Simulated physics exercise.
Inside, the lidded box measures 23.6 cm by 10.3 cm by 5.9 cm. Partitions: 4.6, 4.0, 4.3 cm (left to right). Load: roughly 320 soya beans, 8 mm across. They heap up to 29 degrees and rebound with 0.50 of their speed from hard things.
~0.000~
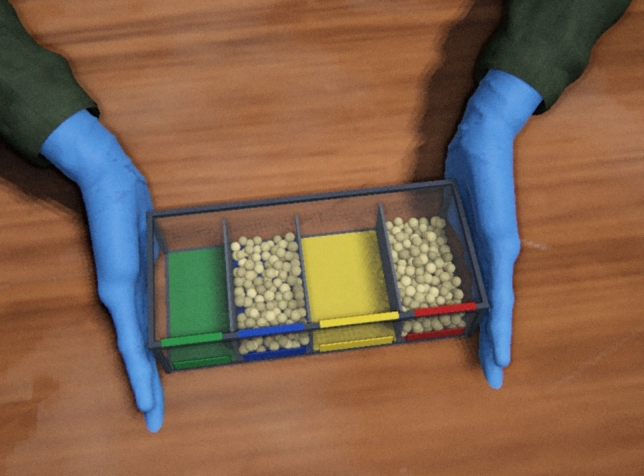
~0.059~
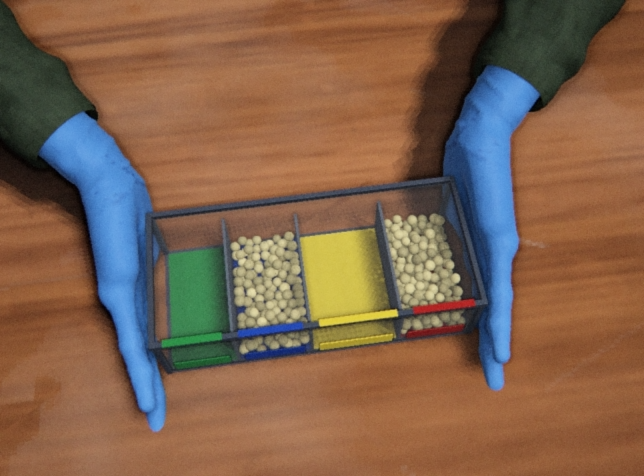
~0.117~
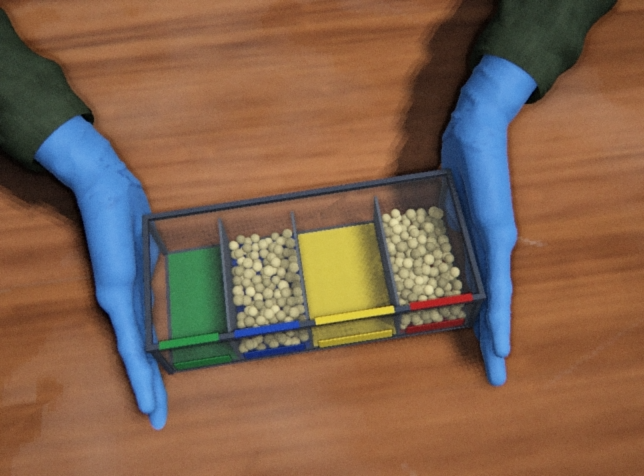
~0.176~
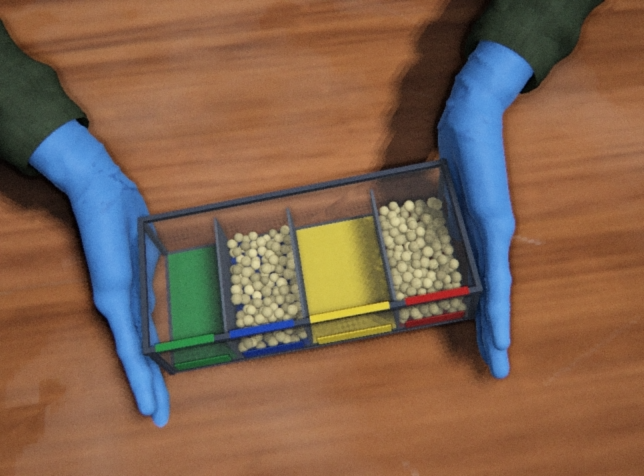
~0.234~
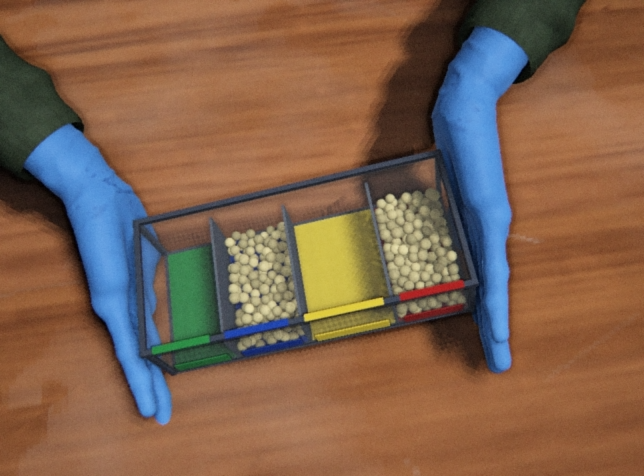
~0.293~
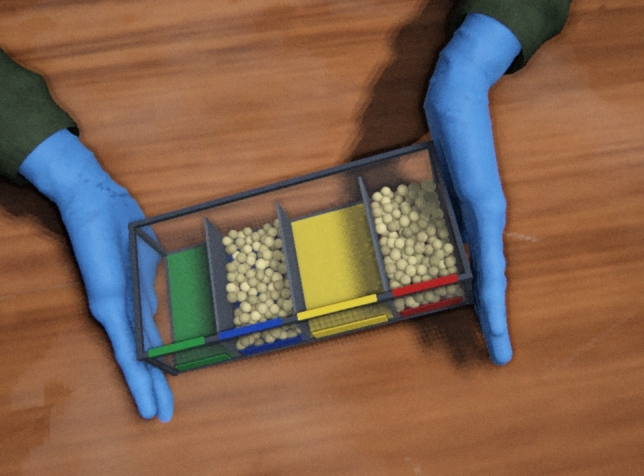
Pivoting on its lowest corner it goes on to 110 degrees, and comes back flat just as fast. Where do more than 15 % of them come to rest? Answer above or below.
Red: Above, blue: Above, green: Above, yellow: Below.
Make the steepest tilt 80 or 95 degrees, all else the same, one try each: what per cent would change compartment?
About 10 and 35 per cent.
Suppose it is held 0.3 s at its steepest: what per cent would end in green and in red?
Green 20, red 35.
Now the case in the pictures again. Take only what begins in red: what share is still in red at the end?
Roughly 60 per cent.
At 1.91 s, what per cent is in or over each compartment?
Red 40; blue 45; green 10; yellow 5.
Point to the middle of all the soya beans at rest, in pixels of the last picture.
Near (277, 315).
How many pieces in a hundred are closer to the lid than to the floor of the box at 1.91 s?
Some 60 per cent.
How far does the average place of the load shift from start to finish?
Roughly 4.5 cm.
After 1.91 s, tilt 110 degrees; red 40 %, blue 45 %, green 10 %, yellow 5 %.
After 2.98 s, tilt 51 degrees; red 35 %, blue 40 %, green 20 %, yellow 5 %.
After 4.03 s, tilt 0 degrees; red 35 %, blue 40 %, green 20 %, yellow 5 %.
At rest (4.7 s), red 35 %, blue 40 %, green 20 %, yellow 5 %.
